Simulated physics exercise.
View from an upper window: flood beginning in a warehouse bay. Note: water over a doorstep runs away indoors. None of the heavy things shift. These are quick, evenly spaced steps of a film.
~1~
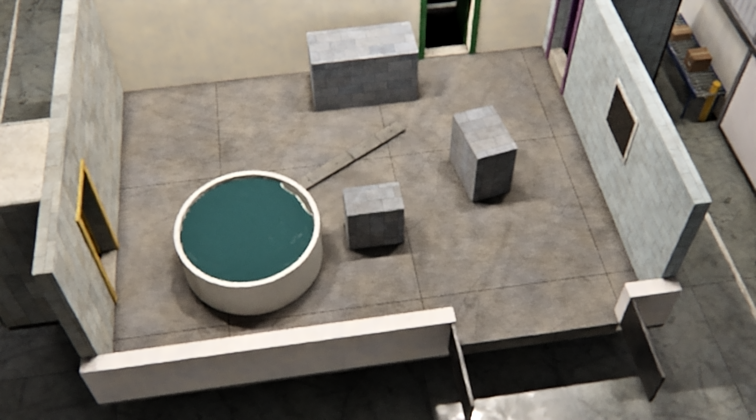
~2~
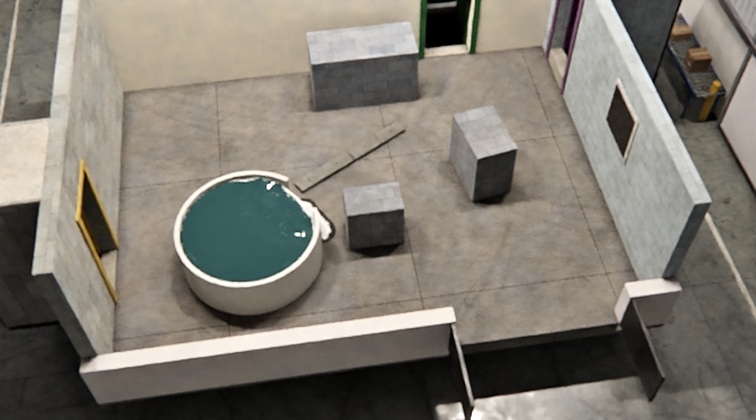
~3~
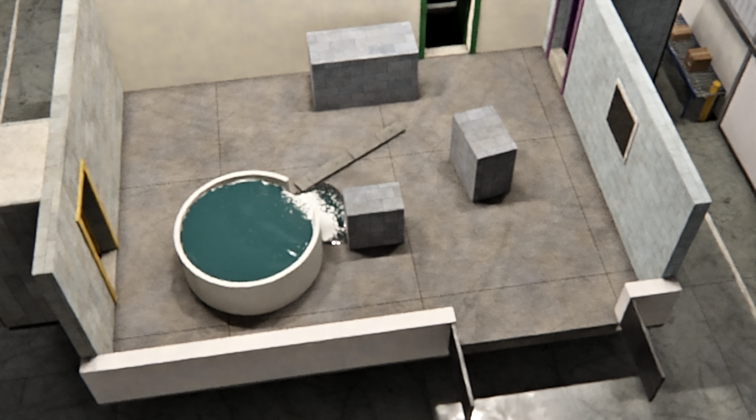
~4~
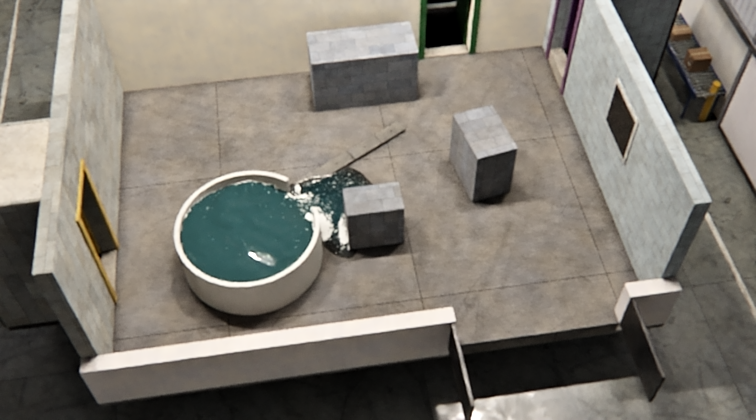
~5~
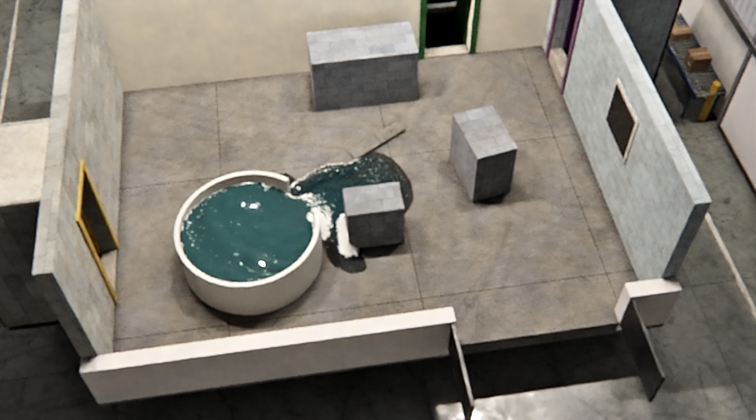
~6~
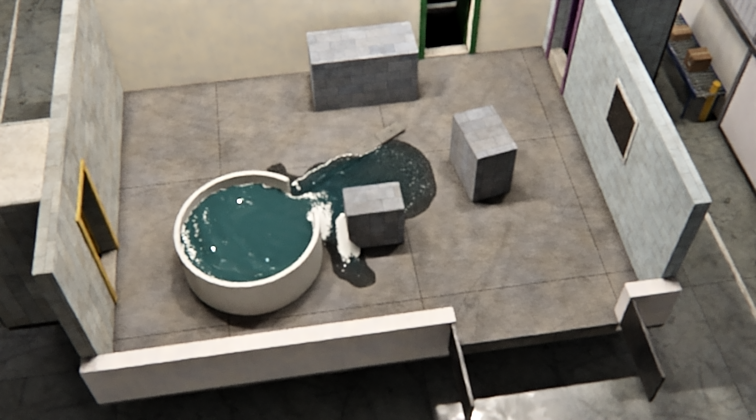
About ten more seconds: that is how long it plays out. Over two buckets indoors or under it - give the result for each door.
In the end the yellow door ends up at or below the line. The purple door ends up at or below the line. The green door ends up above the line.
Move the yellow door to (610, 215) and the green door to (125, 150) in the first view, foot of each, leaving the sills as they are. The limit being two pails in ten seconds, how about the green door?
The answer is that green door doesn't reach the mark.
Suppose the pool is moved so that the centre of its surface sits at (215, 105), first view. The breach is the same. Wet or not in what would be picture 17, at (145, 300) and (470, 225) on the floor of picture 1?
Bone-dry, bone-dry.
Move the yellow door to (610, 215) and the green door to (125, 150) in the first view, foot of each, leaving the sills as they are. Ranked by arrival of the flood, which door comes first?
Note: The purple door comes first.
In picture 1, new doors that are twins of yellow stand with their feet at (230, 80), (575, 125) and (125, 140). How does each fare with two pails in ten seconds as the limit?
So it goes runs below, then runs above, then runs below.
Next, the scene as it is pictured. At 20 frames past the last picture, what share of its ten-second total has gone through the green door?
Approximately 5 in a hundred, I reckon.
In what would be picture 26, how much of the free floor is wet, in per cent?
Close to 50 percent, by my reckoning.
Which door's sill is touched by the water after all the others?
That's the one in yellow.
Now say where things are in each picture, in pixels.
The first picture shows still water in the round tank at (248, 229).
In the second picture, the front is at (331, 232), out from the gap at (305, 214).
In the third picture, water pours out at (305, 215) and has run to (328, 188).
In the fourth picture, the front is at a hidden place, out from the gap at (305, 215).
In the fifth picture, the front is at a hidden place, out from the gap at (305, 215).
In the sixth picture, the front is at (418, 156), out from the gap at (305, 215).
A moment on, water covers 25 % of the floor; the yellow door not reached, the purple door not reached, the green door not reached.
Next, water covers 35 % of the floor; the yellow door not reached, the purple door wet at the sill, nothing in, the green door not reached.
Then, water covers 50 % of the floor; the yellow door not reached, the purple door wet at the sill, nothing in, the green door under two buckets in.
Later, water covers 65 % of the floor; the yellow door not reached, the purple door wet at the sill, nothing in, the green door over two buckets in.
In the end, water covers 90 % of the floor; the yellow door wet at the sill, nothing in, the purple door wet at the sill, nothing in, the green door far over two buckets in.
